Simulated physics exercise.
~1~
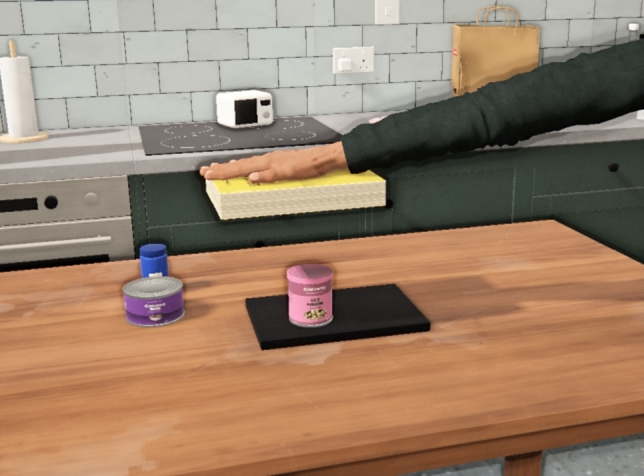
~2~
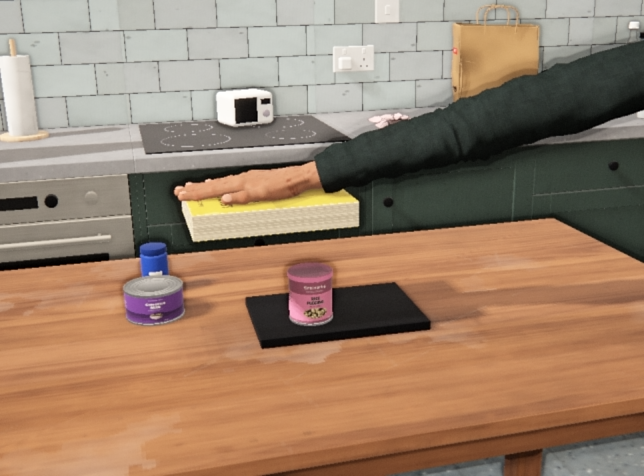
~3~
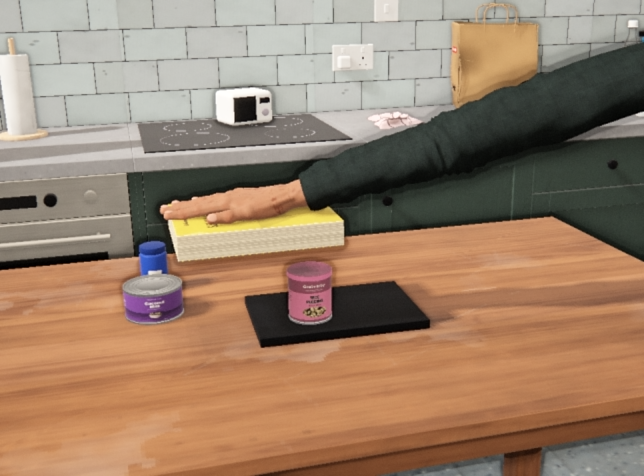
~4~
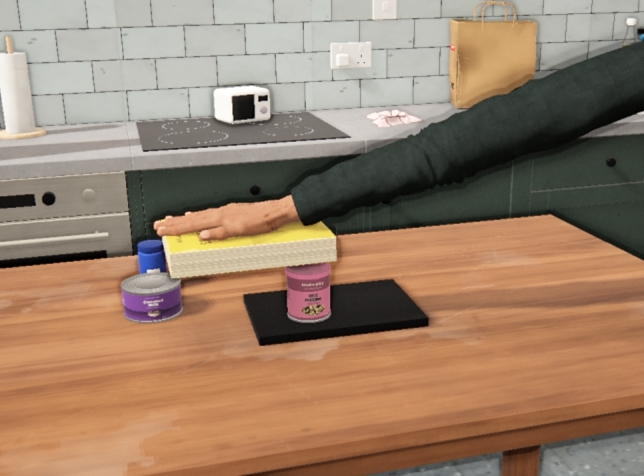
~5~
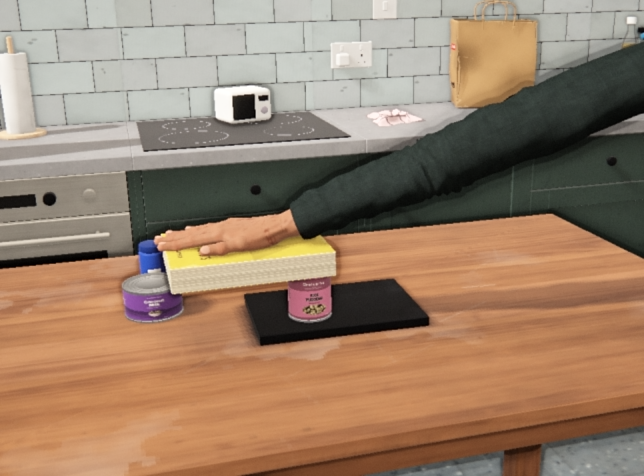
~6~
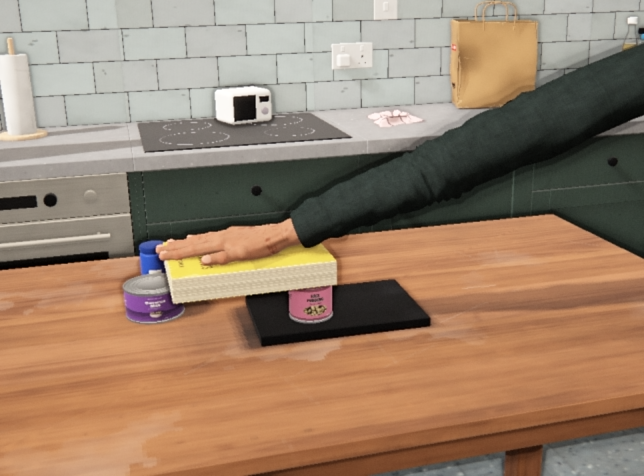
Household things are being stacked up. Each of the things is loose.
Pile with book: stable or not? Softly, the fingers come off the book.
Not stable.
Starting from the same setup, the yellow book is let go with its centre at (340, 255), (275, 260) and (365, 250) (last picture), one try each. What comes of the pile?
Try one: It topples; try two: It topples; try three: It topples.
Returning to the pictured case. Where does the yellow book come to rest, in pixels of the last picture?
Look near (250, 293) in the final picture.
Then, 0.30 s past the last view, yellow book now fallen.
Then, 0.50 s past the last view, pink pot displaced a little.
Then, 2.00 s past the last view, pink pot displaced about its own width.
Finally, fallen, yellow book; moved from the start, pink pot; the other 3 still in place. Final places as the last picture's camera would see them, yellow book near (250, 293). The pile comes apart.
